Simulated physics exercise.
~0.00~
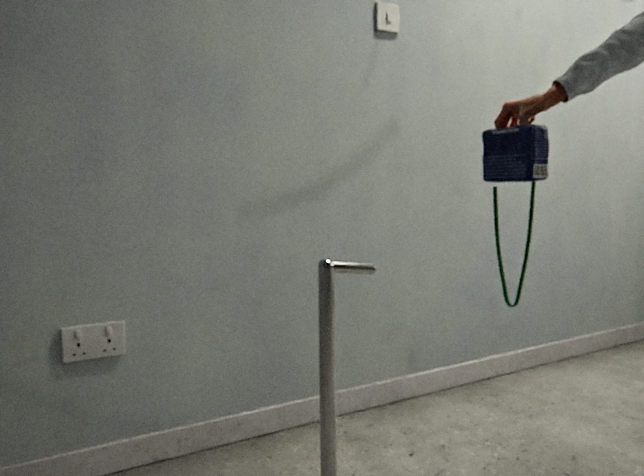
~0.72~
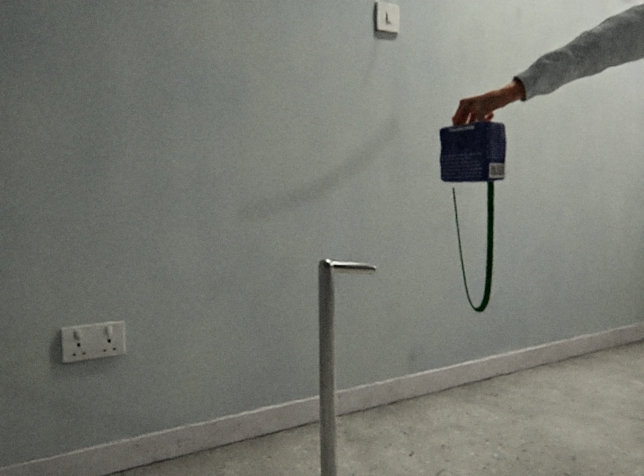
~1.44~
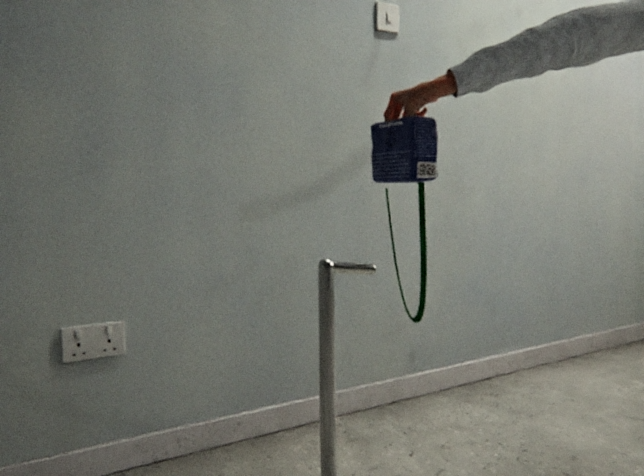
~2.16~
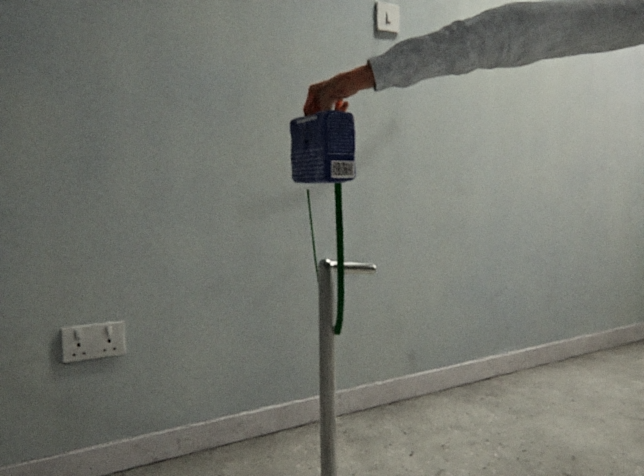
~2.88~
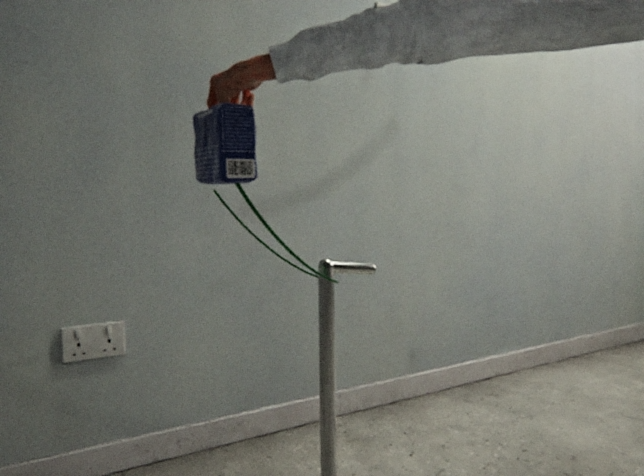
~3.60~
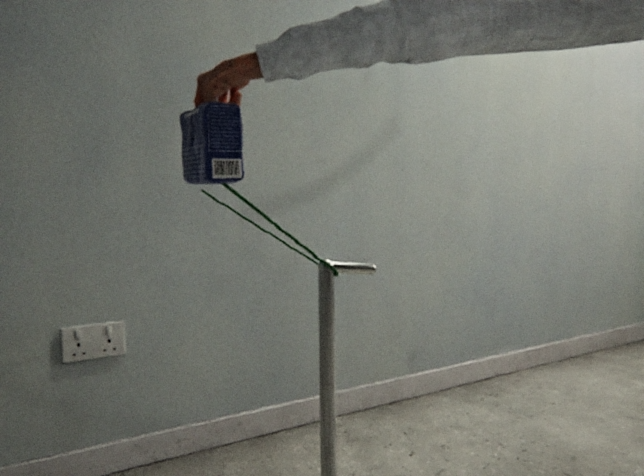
We see a hand carry a blue pouch with a dangling green loop leftward above a metal post with a sideways hook. The pouch passes over the post, but the loop catches at the hook and pulls tight, and the hand stops with the pouch held to the left.
